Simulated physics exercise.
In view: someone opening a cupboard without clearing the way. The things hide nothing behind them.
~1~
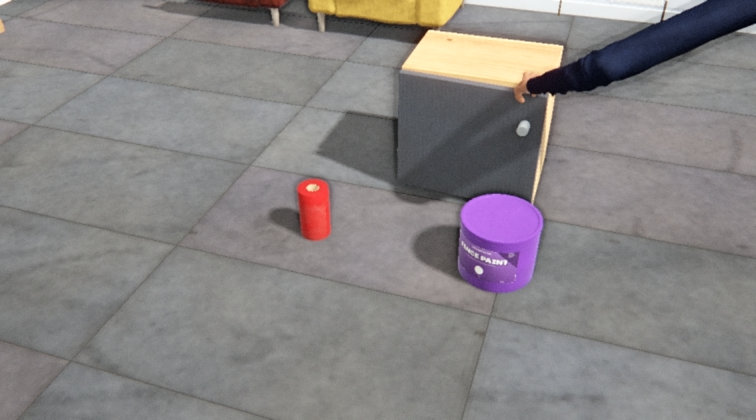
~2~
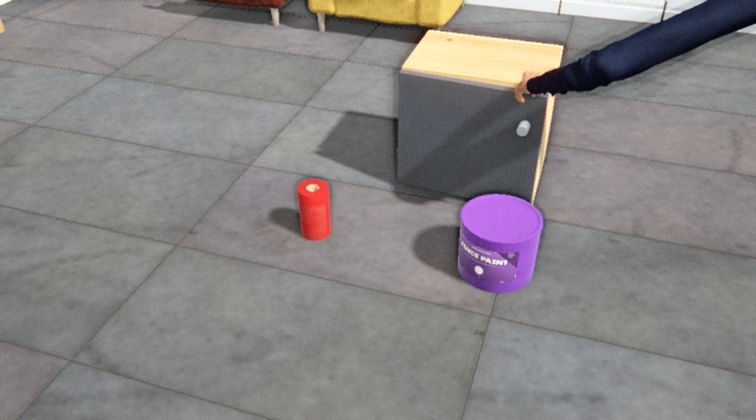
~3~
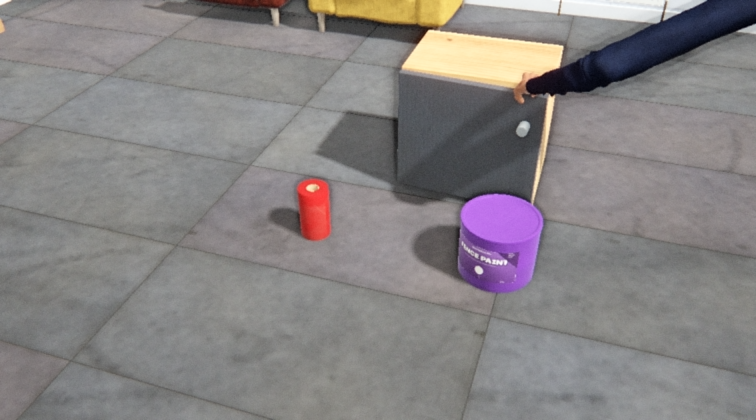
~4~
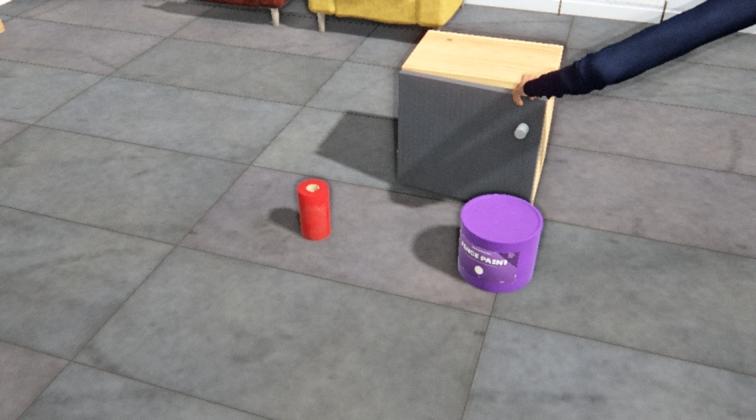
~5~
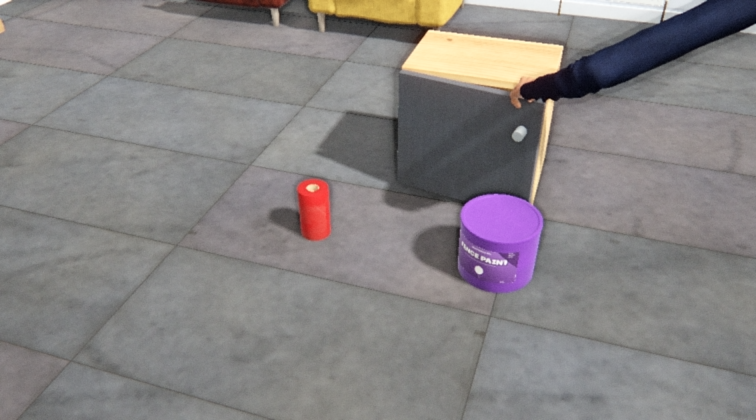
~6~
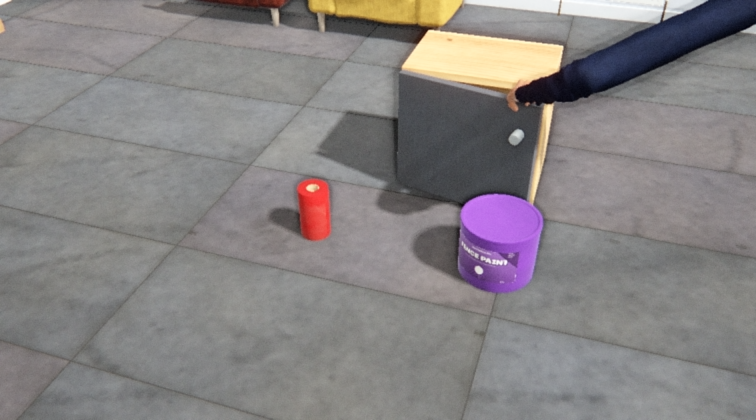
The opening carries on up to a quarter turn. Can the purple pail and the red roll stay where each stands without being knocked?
I reckon the purple pail is displaced; I reckon the red roll is spared.
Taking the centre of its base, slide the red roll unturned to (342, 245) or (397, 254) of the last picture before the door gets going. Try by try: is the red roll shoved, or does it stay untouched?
On the first try it sits undisturbed, and on the second it takes a hit.
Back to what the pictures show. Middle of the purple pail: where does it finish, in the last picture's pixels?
You'll find it close to (484, 267).
Then, 0.68 s past the last view, door 35° open; purple pail travelled a little near (490, 255); red roll at rest near (315, 210).
Finally, the purple pail gets knocked, near (484, 267); the red roll escapes contact, near (315, 210).
